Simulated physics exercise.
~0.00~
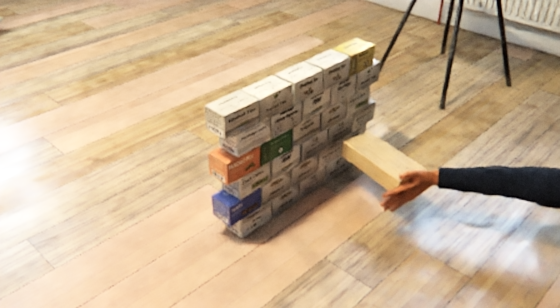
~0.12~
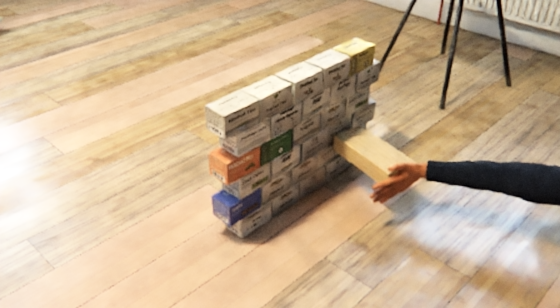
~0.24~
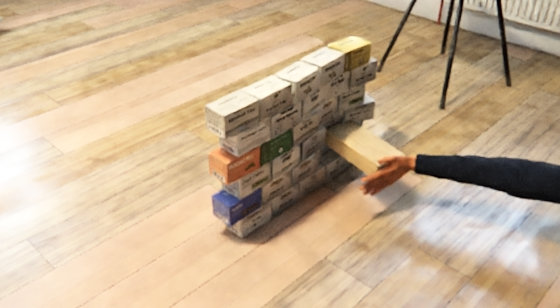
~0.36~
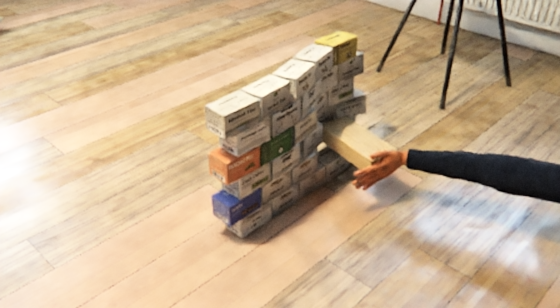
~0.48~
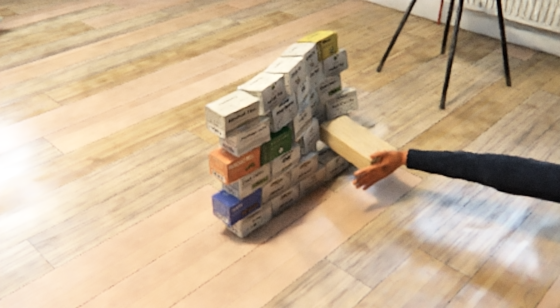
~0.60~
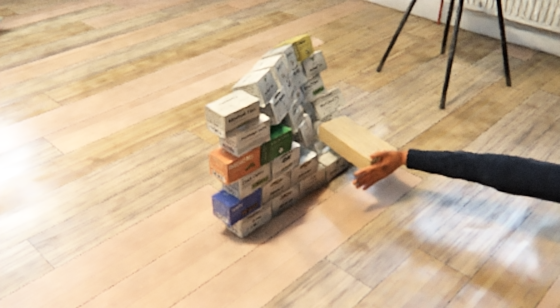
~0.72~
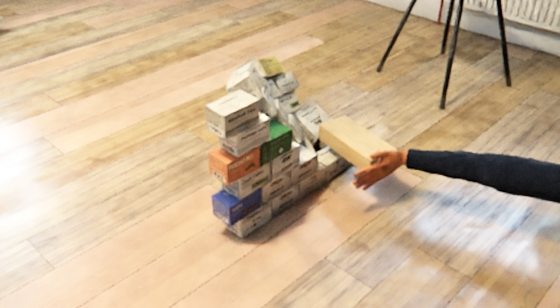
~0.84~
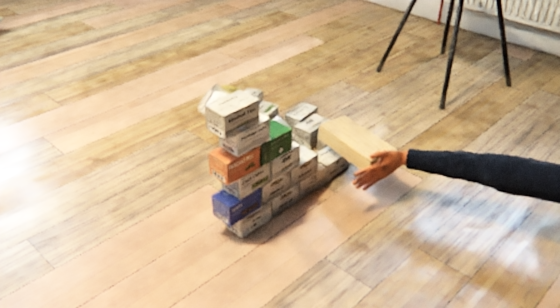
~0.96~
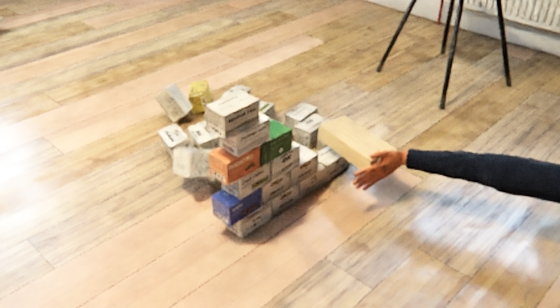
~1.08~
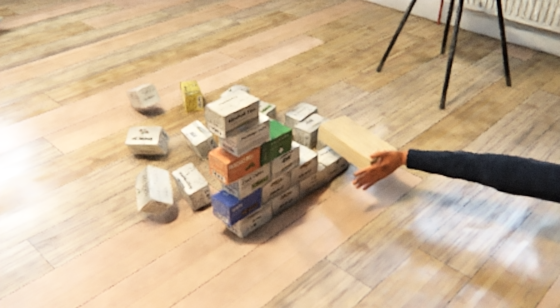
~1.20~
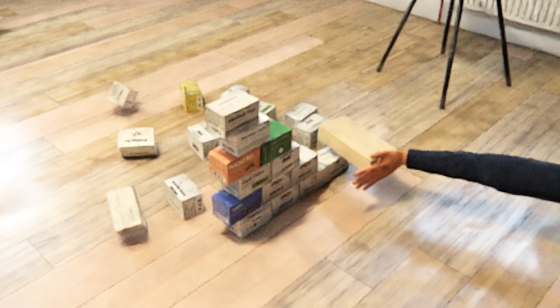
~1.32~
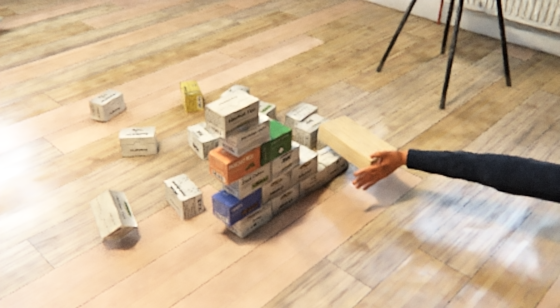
Hand pushing a long block into a wall of stacked packets, toppling the upper part leftward while orange and blue packets stay put.
